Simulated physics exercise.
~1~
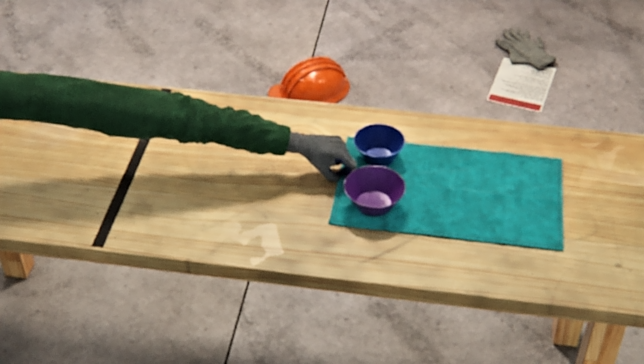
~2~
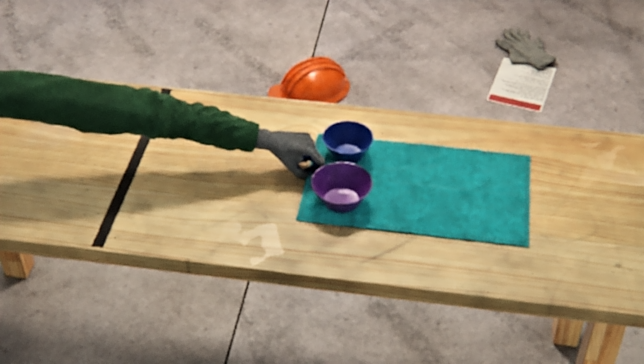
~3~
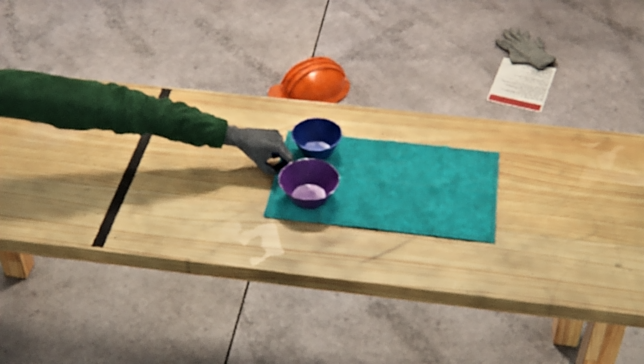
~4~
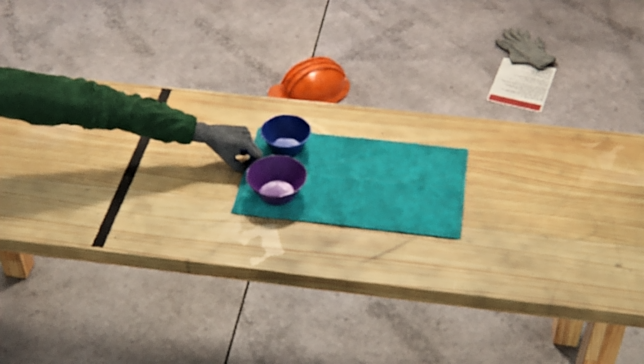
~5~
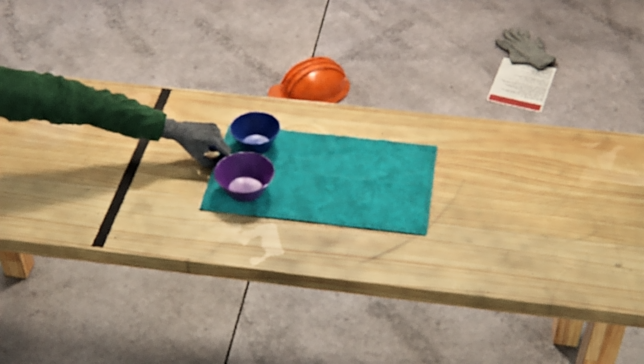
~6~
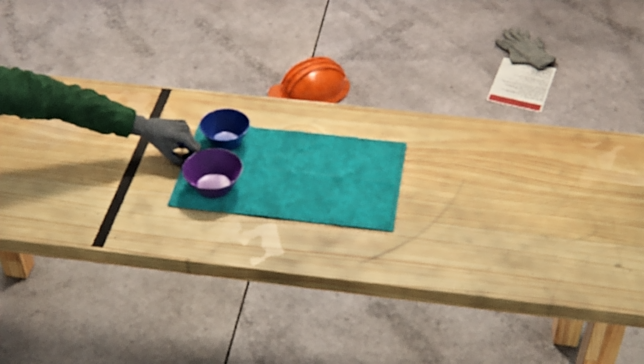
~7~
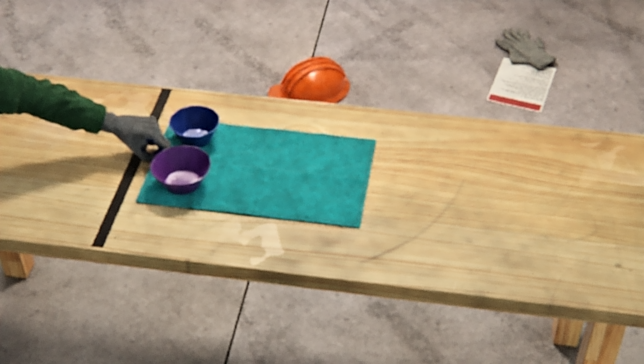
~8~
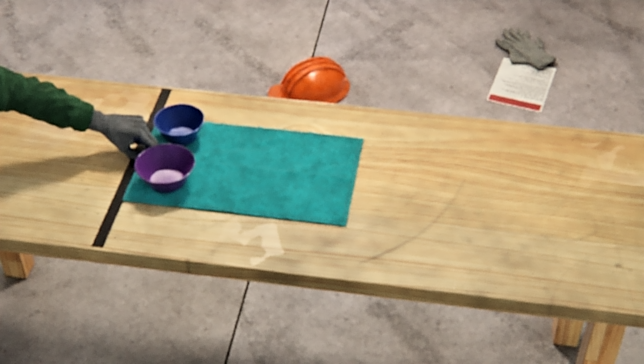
The video shows a gloved hand pulling a turquoise cloth leftward along a wooden table, carrying a purple bowl and a blue bowl towards a strip of black tape. The cloth's edge reaches the tape, with both bowls still on it and the hand still beside them.
